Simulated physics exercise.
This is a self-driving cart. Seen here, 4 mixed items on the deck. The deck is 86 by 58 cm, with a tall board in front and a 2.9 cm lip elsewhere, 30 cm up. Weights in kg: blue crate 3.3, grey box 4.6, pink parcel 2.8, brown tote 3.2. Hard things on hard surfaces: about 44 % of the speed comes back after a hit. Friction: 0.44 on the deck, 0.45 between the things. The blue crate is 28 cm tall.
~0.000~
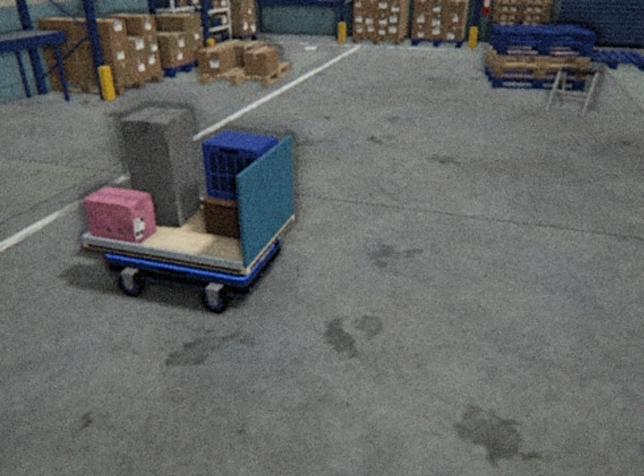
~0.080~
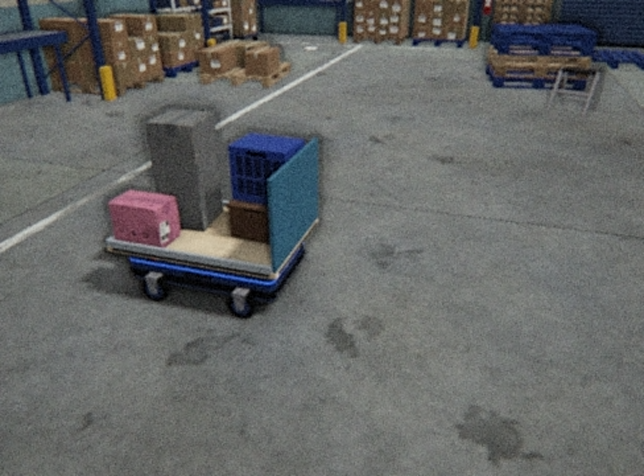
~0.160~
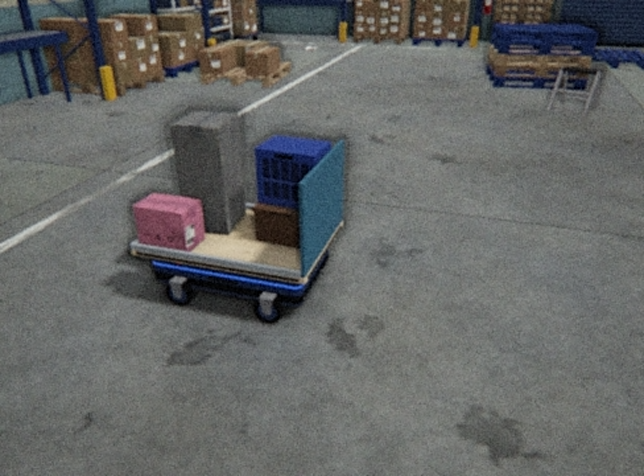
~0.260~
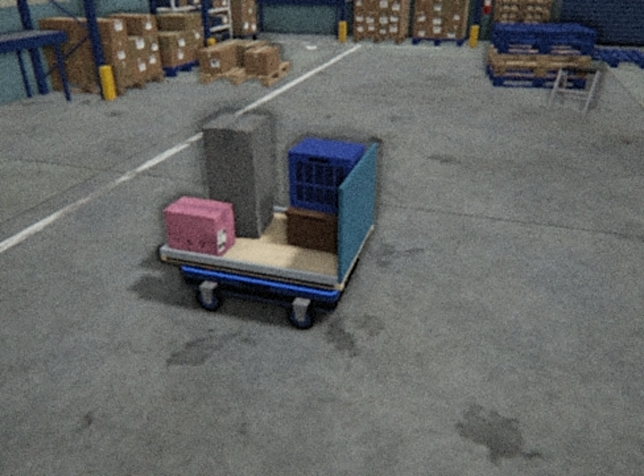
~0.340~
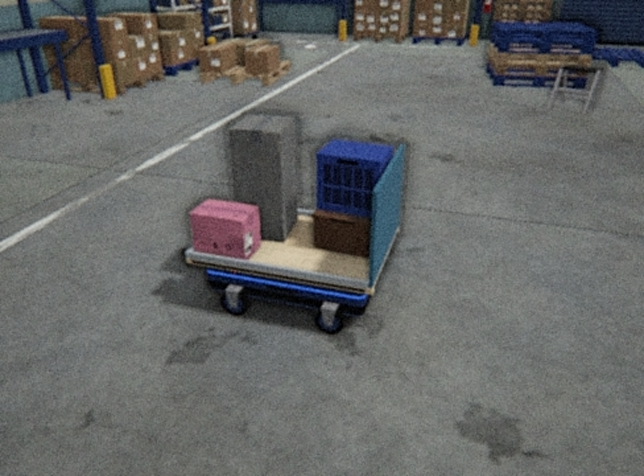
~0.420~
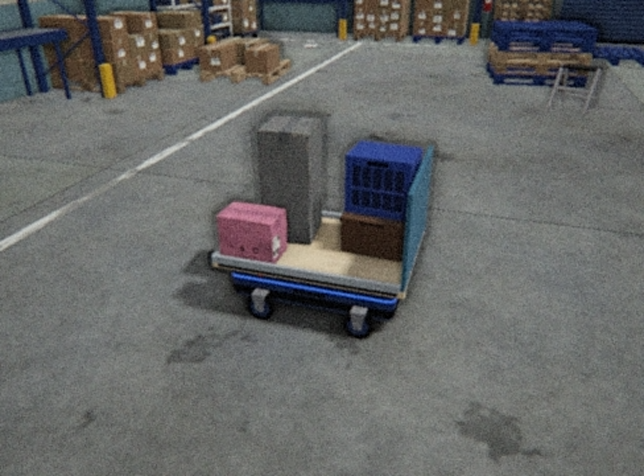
In a warehouse, a cart carrying four mixed items rolls rightward across the concrete floor.
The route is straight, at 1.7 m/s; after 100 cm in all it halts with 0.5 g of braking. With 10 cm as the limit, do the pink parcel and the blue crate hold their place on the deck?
The pink parcel stays put and the blue crate stays put.
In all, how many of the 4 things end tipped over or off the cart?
That comes to 0.
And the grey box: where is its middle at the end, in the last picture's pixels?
At about (418, 195).
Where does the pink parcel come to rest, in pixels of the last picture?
At about (384, 253).
By 0.62 s, cart 105 cm along.
By 0.82 s, cart 126 cm along; blue crate 2 cm from its spot near (510, 194); pink parcel 2 cm from its spot near (371, 251); grey box 2 cm from its spot.
When it is over (1.5 s), all 4 within 10 cm of the start. End places, in pixels of the last picture, pink parcel near (384, 253), blue crate near (519, 196).
